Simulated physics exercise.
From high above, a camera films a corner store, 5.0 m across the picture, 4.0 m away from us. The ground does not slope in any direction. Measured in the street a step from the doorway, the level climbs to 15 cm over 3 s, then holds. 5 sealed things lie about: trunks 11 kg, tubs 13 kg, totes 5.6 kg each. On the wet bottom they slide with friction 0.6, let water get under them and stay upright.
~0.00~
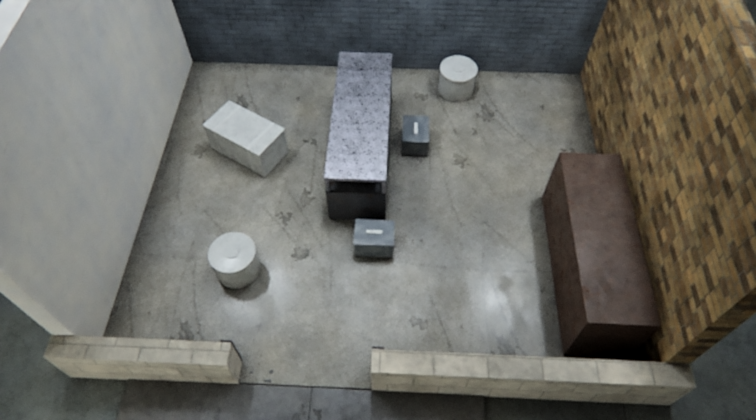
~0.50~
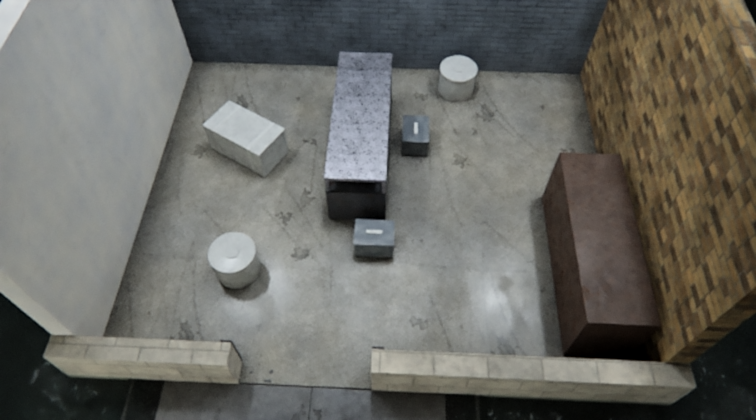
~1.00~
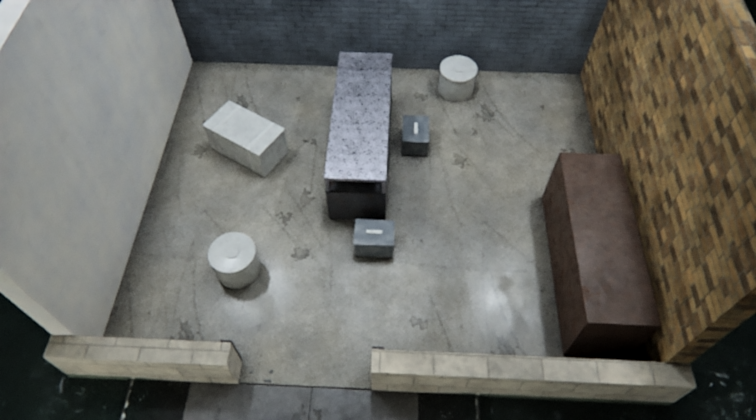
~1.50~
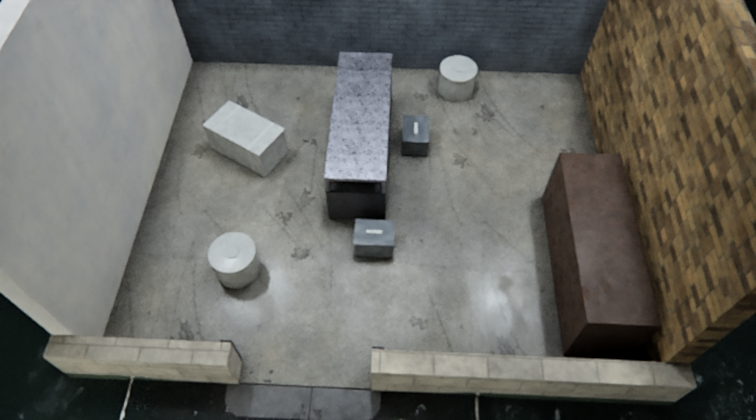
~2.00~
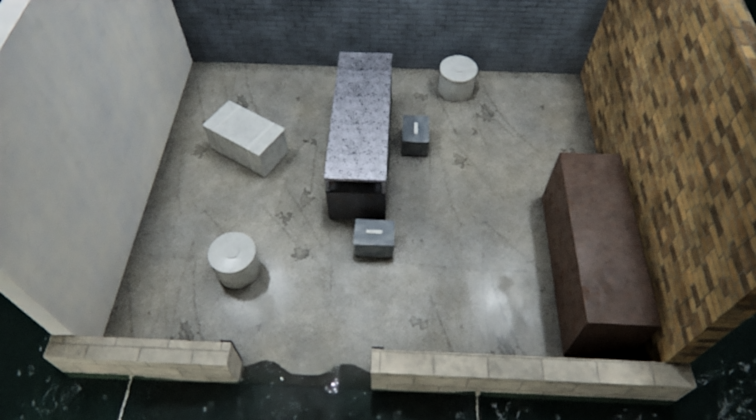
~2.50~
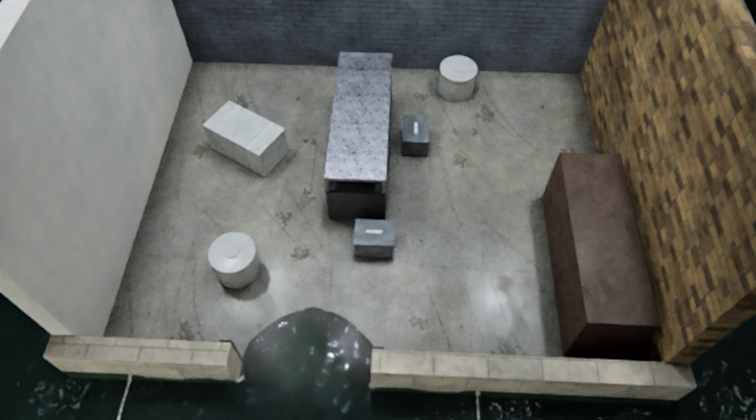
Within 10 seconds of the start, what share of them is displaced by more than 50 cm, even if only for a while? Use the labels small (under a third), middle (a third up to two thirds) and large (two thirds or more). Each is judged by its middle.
Middle.
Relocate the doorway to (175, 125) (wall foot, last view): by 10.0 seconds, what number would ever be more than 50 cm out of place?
Then it comes to 1.
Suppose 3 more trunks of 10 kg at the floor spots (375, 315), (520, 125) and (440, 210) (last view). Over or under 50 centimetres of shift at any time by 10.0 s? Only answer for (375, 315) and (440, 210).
First one exceeds it, second one exceeds it.
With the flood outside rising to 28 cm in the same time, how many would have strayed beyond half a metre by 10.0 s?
4.
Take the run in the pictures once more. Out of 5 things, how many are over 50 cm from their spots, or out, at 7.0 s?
1 in all.
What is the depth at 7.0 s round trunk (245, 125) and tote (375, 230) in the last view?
Depth approx. 3 cm / 3 cm.
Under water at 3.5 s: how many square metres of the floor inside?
Some 2.0 m2 of it.
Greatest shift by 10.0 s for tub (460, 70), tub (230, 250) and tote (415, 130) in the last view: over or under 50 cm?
Result, in turn: Stayed within / stayed within / stayed within.
After 3.5 s 0 of 5 are over 50 cm from their spots; 0 afloat.
After 4.5 s 0 of 5 are over 50 cm from their spots; 0 afloat.
After 7.0 s 1 of 5 are over 50 cm from their spots; 0 afloat.
After 10.0 s 2 of 5 are over 50 cm from their spots, and 2 have been at some point; 1 afloat.
